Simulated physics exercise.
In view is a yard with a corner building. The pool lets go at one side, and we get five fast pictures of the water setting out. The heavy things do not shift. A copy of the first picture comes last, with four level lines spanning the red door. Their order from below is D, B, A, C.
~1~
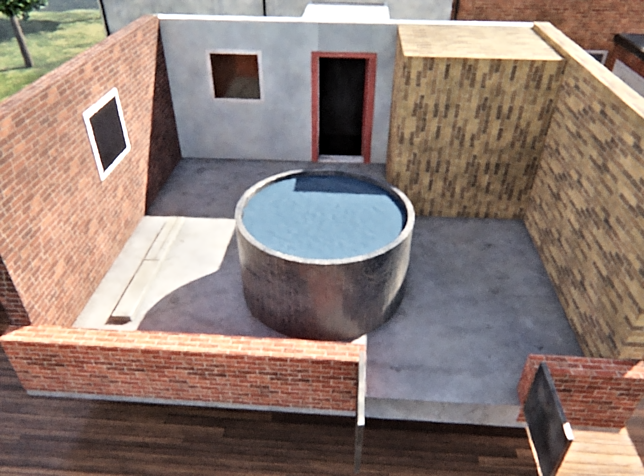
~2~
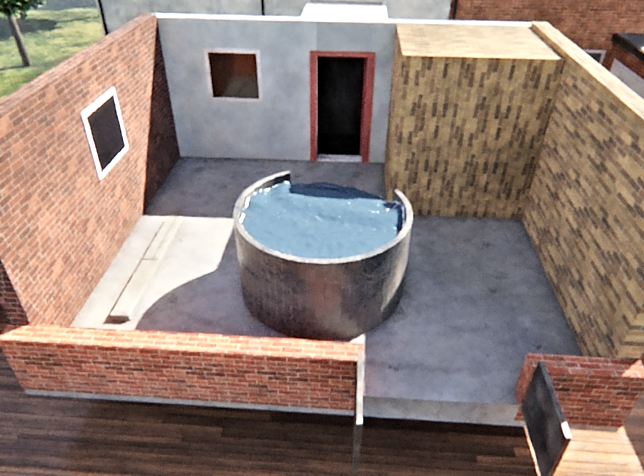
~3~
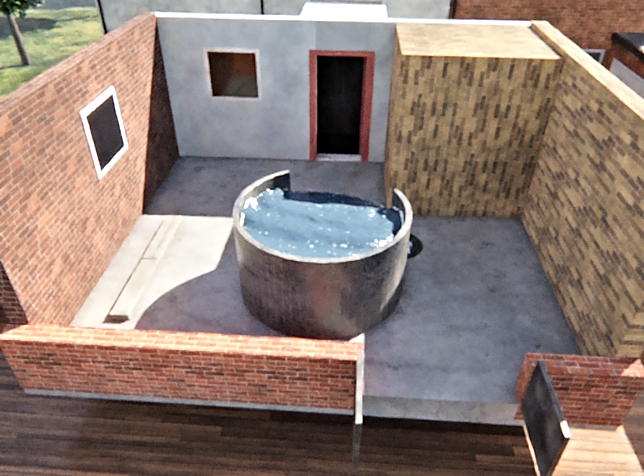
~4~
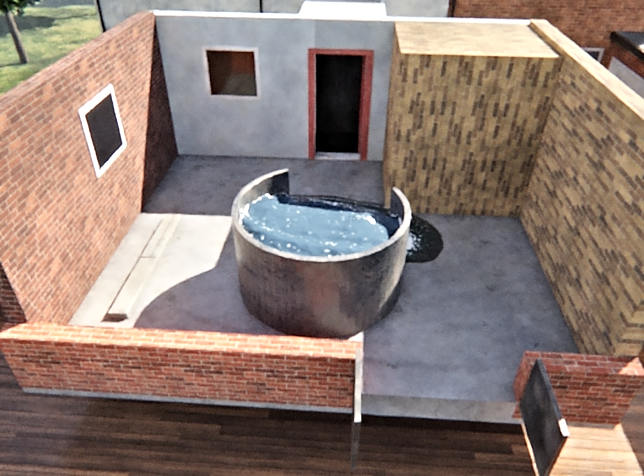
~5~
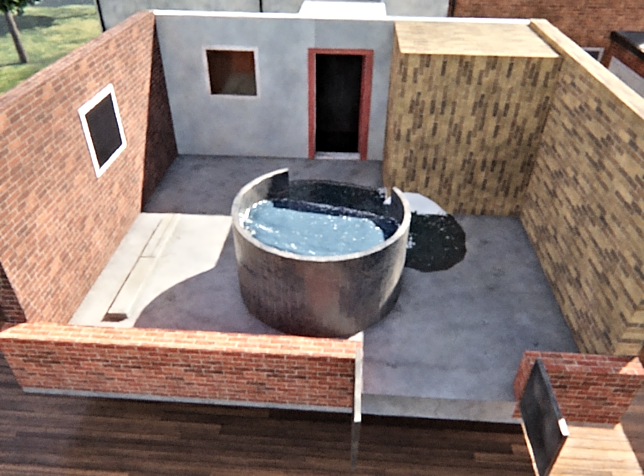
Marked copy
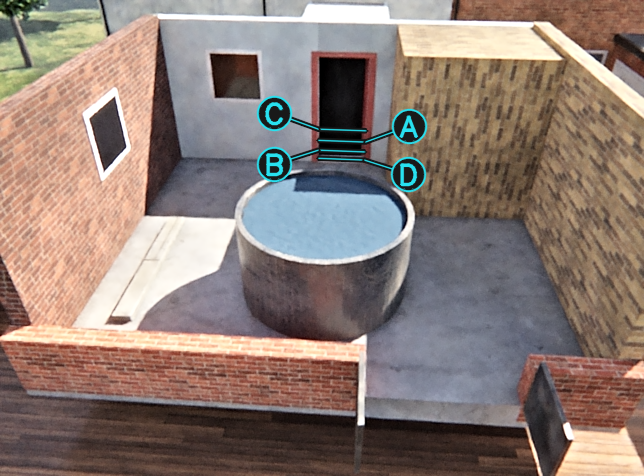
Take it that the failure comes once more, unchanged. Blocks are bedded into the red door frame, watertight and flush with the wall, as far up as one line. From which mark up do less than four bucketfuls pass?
Mark C just does it.
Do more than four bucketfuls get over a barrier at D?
Yes, that goes wrong.
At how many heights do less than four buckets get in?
One.
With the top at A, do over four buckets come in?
Yes, that goes wrong.
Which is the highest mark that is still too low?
Here it is mark A.
On the marked copy, A at (341, 141); B at (341, 151); C at (342, 129); D at (341, 159); from the bottom up D, B, A, C.
For mark A, about 13 bucketfuls get in.
For mark B, dozens of bucketfuls pour in.
For mark C, a bucket or two gets in.
For mark D, dozens of bucketfuls pour in.
